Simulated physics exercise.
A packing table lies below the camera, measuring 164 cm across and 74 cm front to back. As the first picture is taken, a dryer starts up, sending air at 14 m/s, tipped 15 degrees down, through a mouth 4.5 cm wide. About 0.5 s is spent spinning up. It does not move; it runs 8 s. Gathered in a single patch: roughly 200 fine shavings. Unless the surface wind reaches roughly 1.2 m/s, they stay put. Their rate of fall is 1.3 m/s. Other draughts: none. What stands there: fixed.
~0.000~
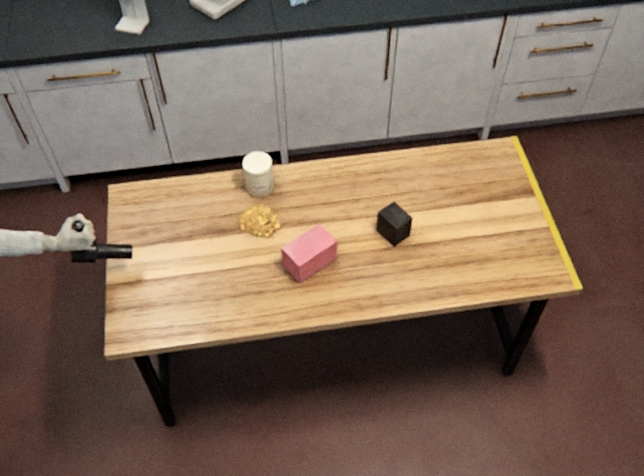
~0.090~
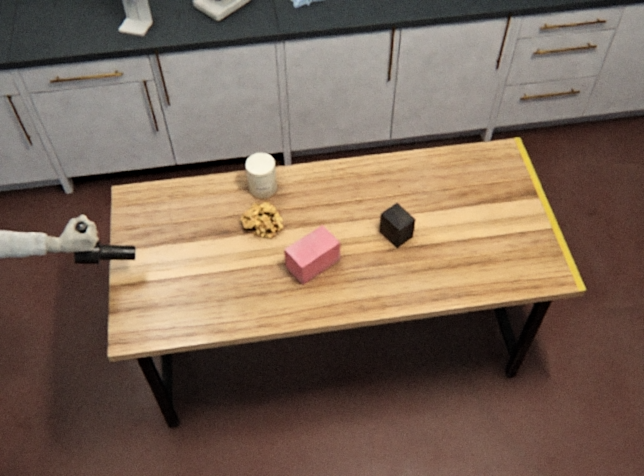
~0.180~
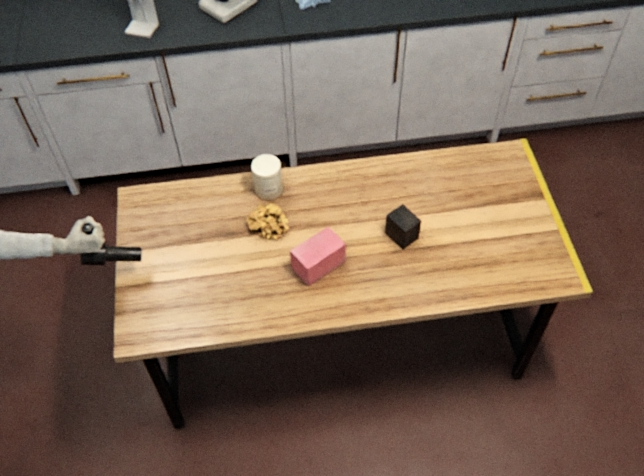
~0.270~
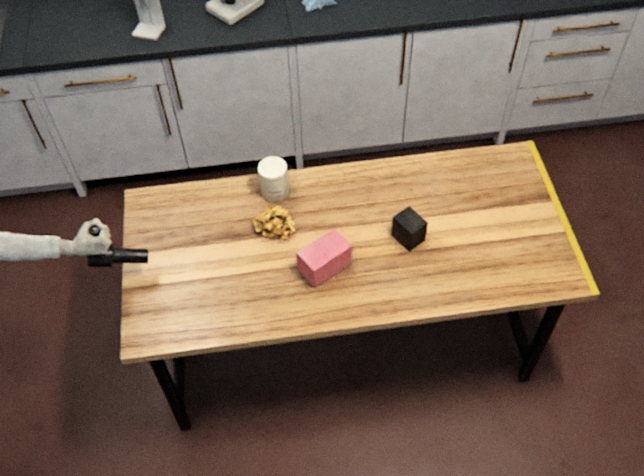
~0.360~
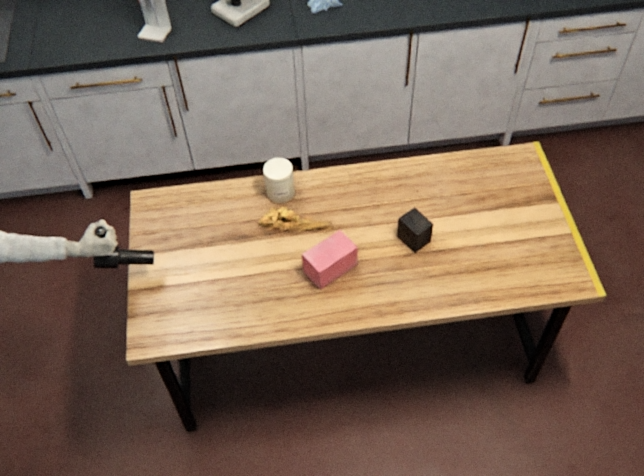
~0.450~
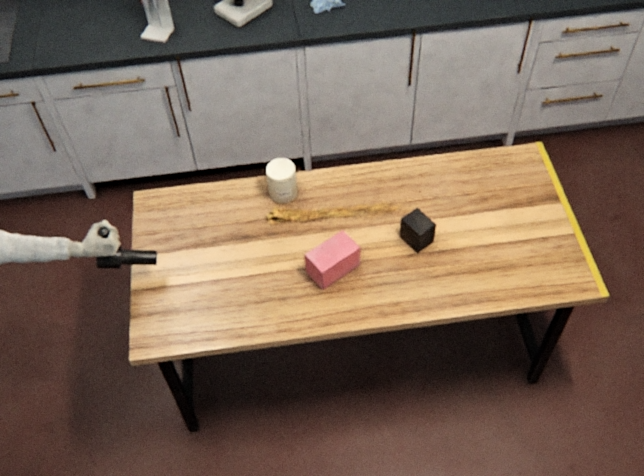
At first, a pale hand at the left holds a black dryer still over a wooden table, where a golden patch of shavings rests near a white jar, pink block and black cube. Then the patch flattens and streams rightward, thinning into a long trail that stretches behind the black cube.
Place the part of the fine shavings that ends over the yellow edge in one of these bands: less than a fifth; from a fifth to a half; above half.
It is from a fifth to a half.
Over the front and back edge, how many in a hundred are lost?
I'd guess close to 0 percent front and near 60 percent back.
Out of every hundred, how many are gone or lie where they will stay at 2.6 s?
Near 100 %.
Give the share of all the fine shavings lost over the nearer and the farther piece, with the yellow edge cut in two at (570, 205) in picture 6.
Some 0 % go over the nearer part and around 40 % over the farther part.
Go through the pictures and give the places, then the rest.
In the first frame, the middle of the fine shavings is near (258, 219), none has stirred yet and the mouth of the dryer is at (132, 252).
In the second frame, the middle of the fine shavings is near (261, 218), none has stirred yet and the yellow edge is centred on (550, 208).
In the third frame, the middle of the fine shavings is near (266, 220), none has stirred yet, the top of a jar is at (266, 165) and the top of a block is at (318, 247).
In the fourth frame, the middle of the fine shavings is near (276, 221) and none has stirred yet.
In the fifth frame, the middle of the fine shavings is near (289, 224), the farthest in sight from the dryer is at (331, 228) and about 40 % have left their places.
In the sixth frame, the middle of the fine shavings is near (315, 215), the farthest in sight from the dryer is at (408, 210) and about 75 % have left their places.
After 1.6 s the count stands so, 36 % are over the yellow edge.
After 2.6 s the count stands so, 36 % are over the yellow edge.
After 4.4 s the count stands so, 36 % are over the yellow edge.
After 8.0 s, at the end, 36 % are over the yellow edge.
